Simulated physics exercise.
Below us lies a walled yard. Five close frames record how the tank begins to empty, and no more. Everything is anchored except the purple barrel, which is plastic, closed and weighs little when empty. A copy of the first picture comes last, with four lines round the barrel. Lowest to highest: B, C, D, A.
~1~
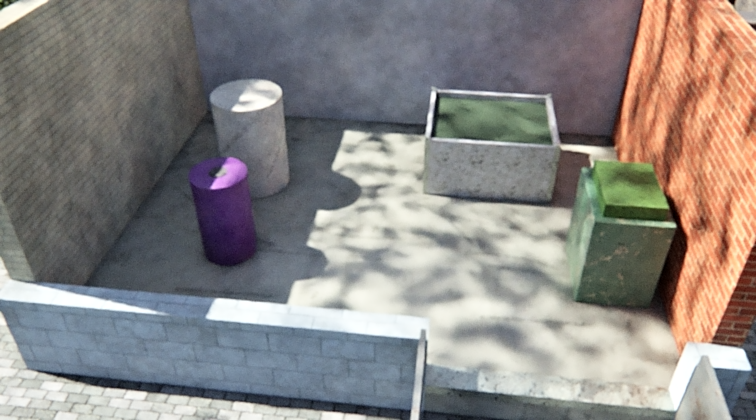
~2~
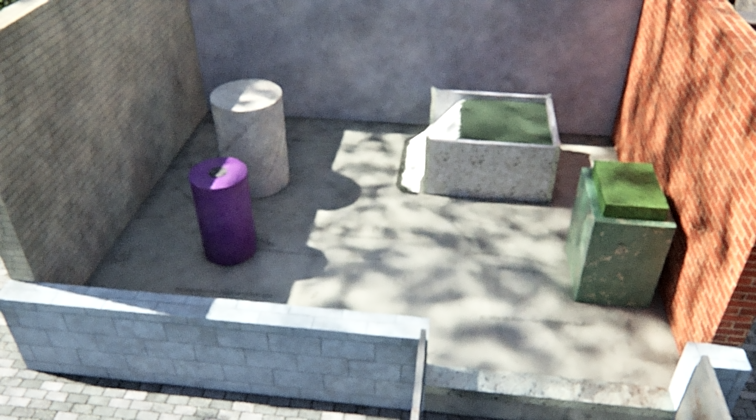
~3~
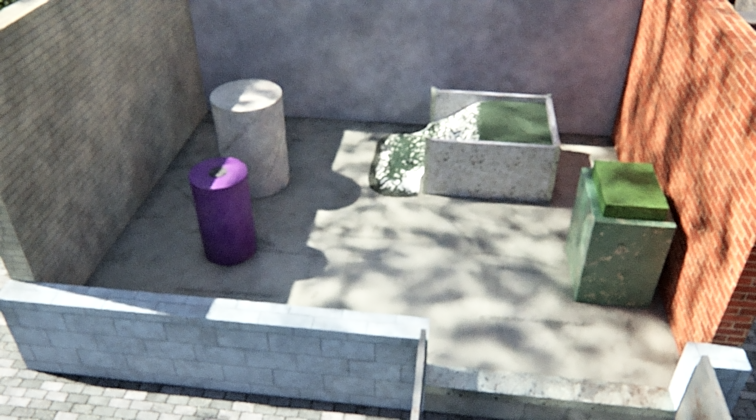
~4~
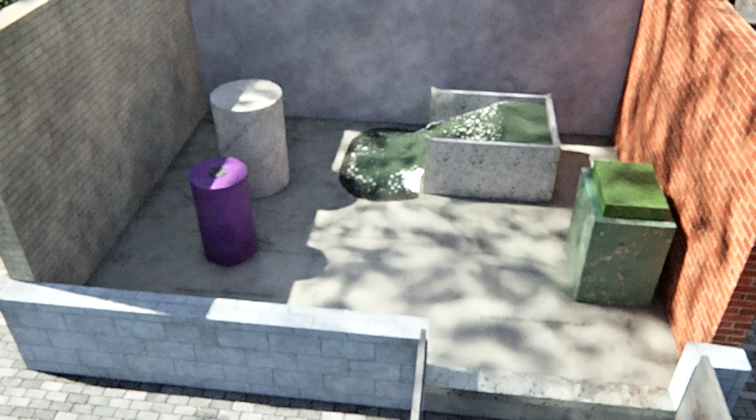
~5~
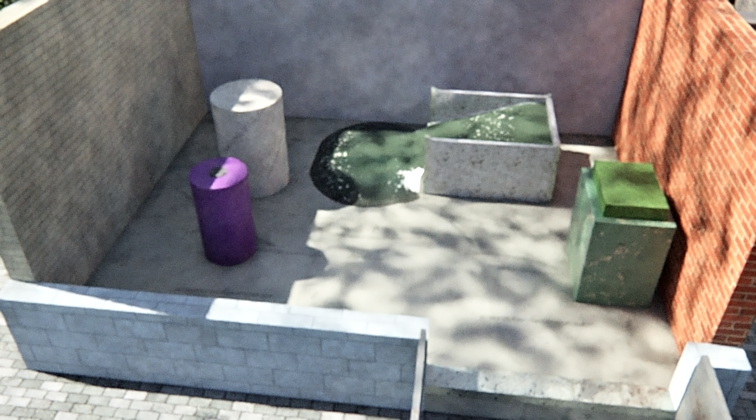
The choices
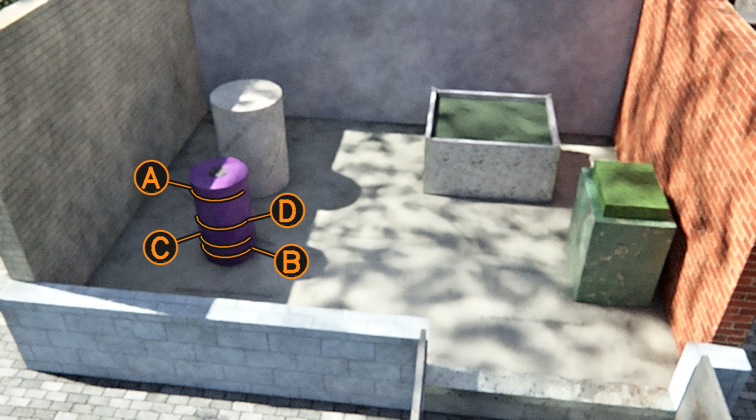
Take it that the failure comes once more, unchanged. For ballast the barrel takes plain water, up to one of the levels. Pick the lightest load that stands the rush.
C is the one.
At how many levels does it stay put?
Three of them.
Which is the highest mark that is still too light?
The answer is B.
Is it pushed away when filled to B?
Yes.
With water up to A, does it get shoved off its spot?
No.
On the marked copy, A at (211, 200); B at (221, 257); C at (219, 246); D at (216, 229); from the bottom up B, C, D, A.
With A, it does not move.
With B, it is pushed about its own width away.
With C, it does not move.
With D, it does not move.
